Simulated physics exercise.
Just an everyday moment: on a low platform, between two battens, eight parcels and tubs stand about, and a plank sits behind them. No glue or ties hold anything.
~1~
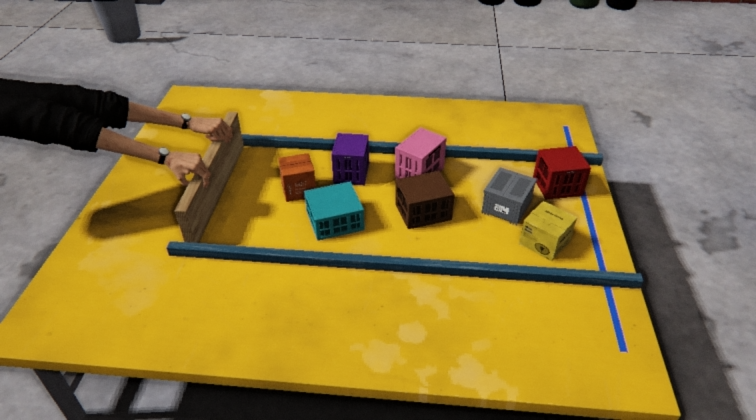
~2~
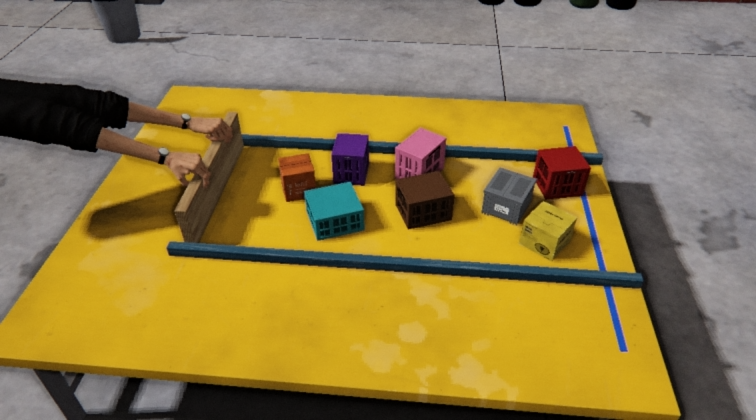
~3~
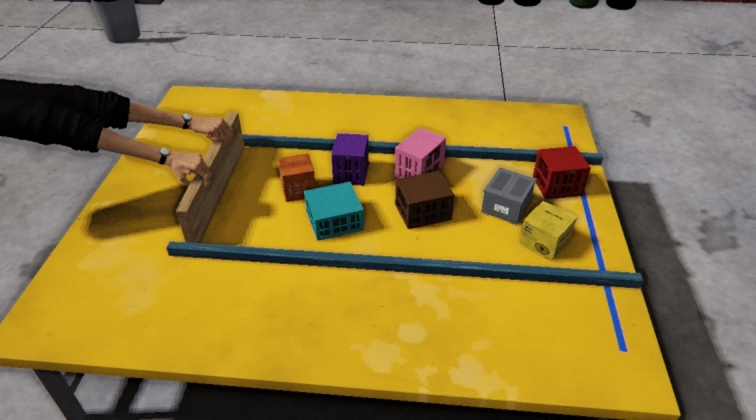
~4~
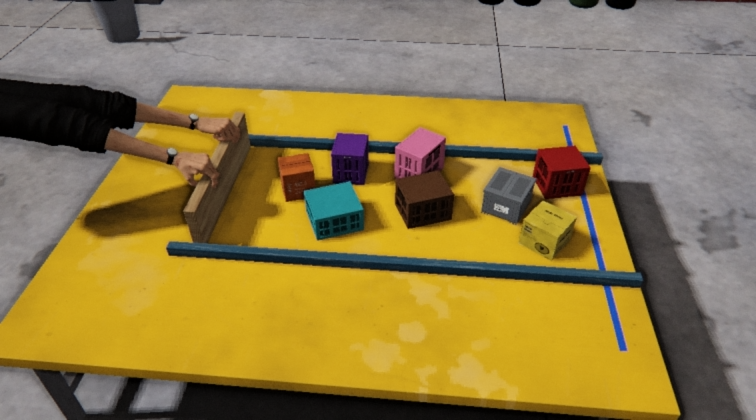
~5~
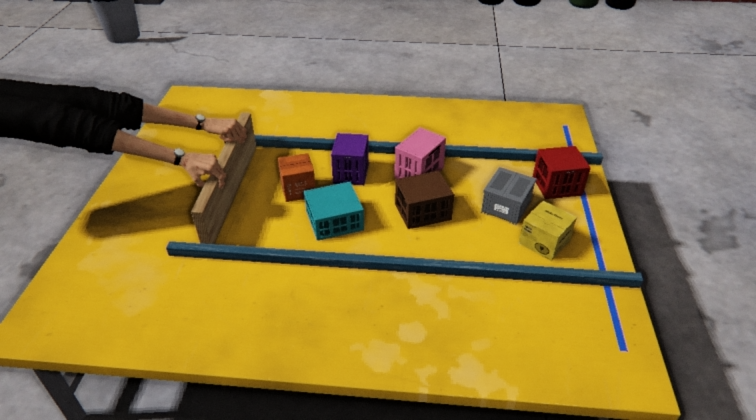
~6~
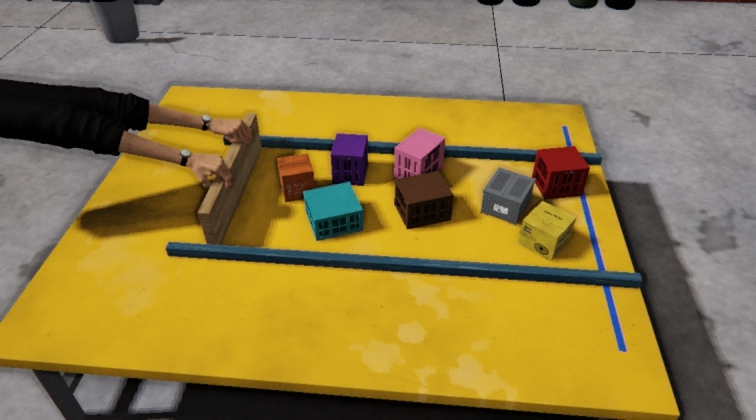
On a yellow platform between two battens, two hands slide a plank slightly right towards eight colourful containers, which stay still.
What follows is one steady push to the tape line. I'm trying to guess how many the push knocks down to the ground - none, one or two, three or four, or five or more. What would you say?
I would say five or more.
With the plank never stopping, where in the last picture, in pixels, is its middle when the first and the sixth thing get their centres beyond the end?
At roughly (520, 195), then roughly (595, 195).
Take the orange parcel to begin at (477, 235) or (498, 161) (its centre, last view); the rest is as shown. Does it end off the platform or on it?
Place by place, it slips off; slips off.
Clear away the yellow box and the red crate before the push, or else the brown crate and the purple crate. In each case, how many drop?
Try 1: 3; try 2: 3.
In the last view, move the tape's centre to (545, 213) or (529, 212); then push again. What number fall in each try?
Well, you'd get 2 the first time and 2 the second time.
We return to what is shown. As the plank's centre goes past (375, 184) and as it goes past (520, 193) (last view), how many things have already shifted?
The first count is 5, and then it's 8.
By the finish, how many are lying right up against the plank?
I count 3 of them.
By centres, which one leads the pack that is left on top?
The turquoise crate finishes nearest.
Soon after, none off yet; red crate at rest near (560, 173); yellow box at rest near (547, 231); grey tote at rest near (508, 196).
After that, none off yet; red crate at rest near (561, 172); yellow box displaced a little near (552, 233); grey tote displaced about its own width near (534, 198).
And then, none off yet; red crate displaced about its own width near (606, 173); yellow box displaced about its own width near (599, 244); grey tote displaced well along near (615, 203).
In the end, the number that fall off is five or more; gone, pink crate, brown crate, grey tote, yellow box and red crate.
